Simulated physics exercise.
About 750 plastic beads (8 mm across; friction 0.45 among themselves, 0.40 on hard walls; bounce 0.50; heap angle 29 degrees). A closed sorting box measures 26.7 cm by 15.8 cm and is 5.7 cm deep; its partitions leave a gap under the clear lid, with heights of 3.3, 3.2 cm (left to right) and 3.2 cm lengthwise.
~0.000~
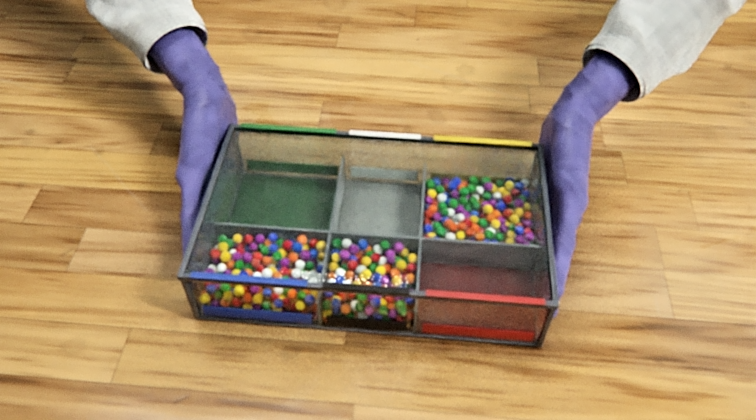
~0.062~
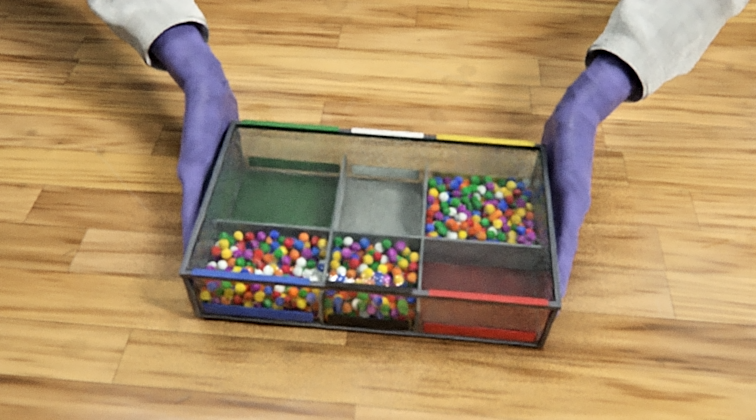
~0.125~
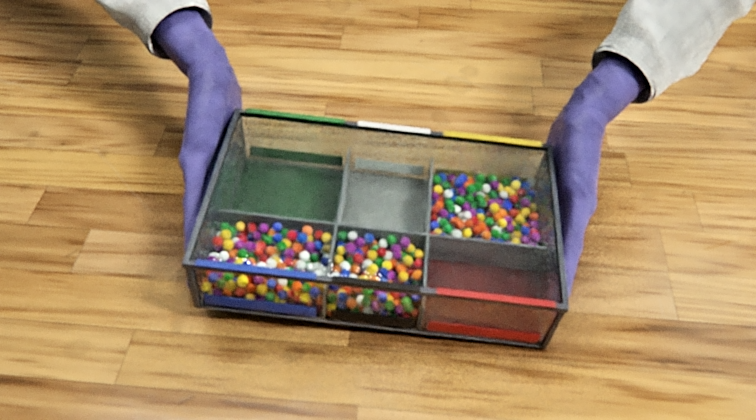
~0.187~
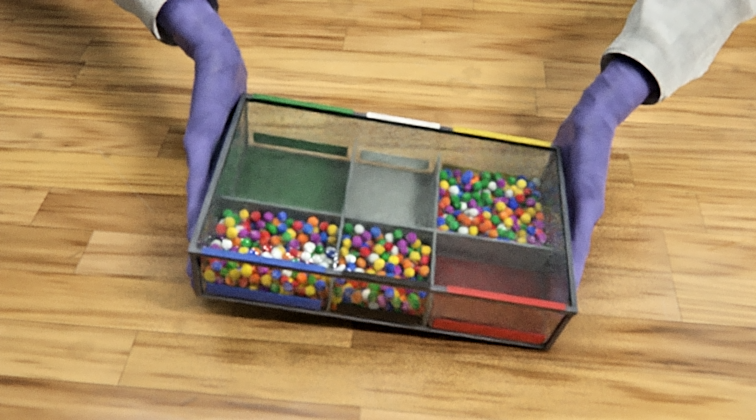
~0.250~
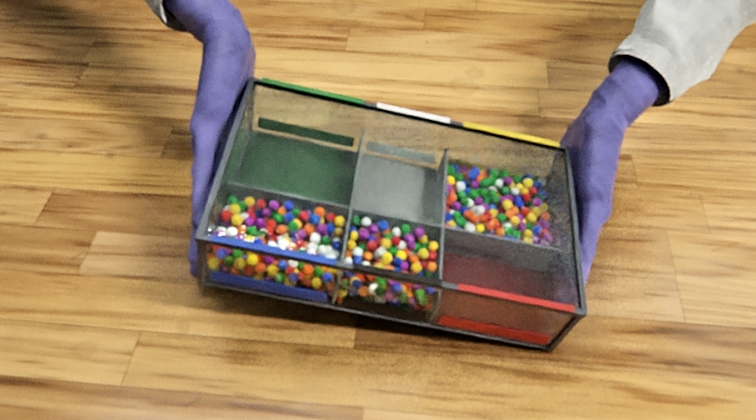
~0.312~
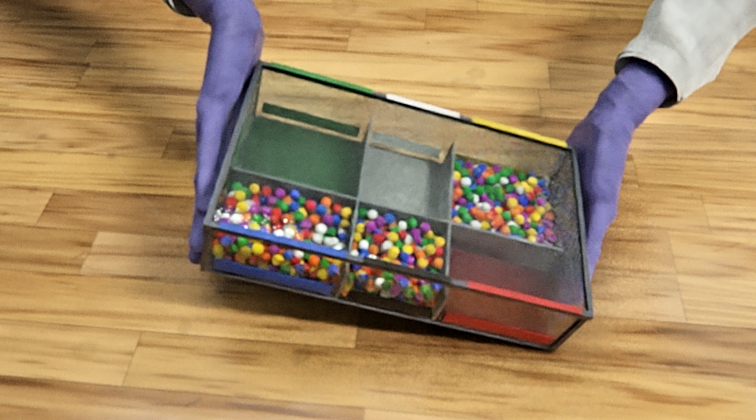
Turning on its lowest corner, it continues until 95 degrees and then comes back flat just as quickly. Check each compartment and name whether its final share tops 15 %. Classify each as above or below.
Classification: Red above, blue below, green below, yellow above, white below, black below.
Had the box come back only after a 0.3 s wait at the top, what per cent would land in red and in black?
That would leave red with 50 percent and black with 5 percent.
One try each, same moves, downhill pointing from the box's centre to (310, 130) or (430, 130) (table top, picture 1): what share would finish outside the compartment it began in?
Near 60 and 50 percent, in that order.
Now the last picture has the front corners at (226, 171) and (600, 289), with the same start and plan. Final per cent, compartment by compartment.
By the end red holds 25%, blue holds 5%, green holds 0%, yellow holds 70%, white holds 0% and black holds 5%.
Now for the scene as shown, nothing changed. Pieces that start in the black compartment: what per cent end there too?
Around 20 per cent of it.
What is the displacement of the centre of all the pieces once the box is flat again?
It shifts some 7.5 cm.
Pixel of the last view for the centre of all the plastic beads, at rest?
(503, 276).
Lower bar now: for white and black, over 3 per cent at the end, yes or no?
White: False; black: True.
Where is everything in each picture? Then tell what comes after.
The first picture shows box tilt 0 degrees, front corners at (185, 274) and (553, 303); blue 35 %, yellow 40 %, black 25 %.
The second picture shows box tilt 1 degrees, front corners at (186, 271) and (555, 304).
The third picture shows box tilt 4 degrees, front corners at (189, 262) and (562, 306), lowest corner right front.
The fourth picture shows box tilt 8 degrees, front corners at (195, 250) and (571, 308), lowest corner right front.
The fifth picture shows box tilt 12 degrees, front corners at (203, 236) and (580, 311), lowest corner right front.
The sixth picture shows box tilt 16 degrees, front corners at (211, 223) and (587, 313), lowest corner right front; blue 35 %, yellow 40 %, black 25 %. Its pace works out near 65 degrees a second.
After 1.64 s, tilt 95 degrees; red 25 %, blue 15 %, yellow 40 %, black 20 %.
After 2.53 s, tilt 43 degrees; red 45 %, blue 5 %, yellow 40 %, black 5 %.
Then, at 3.42 s, tilt 0 degrees; red 45 %, blue 5 %, yellow 40 %, black 5 %.
At rest (4.0 s), red 45 %, blue 5 %, green 0 %, yellow 40 %, white 0 %, black 5 %.
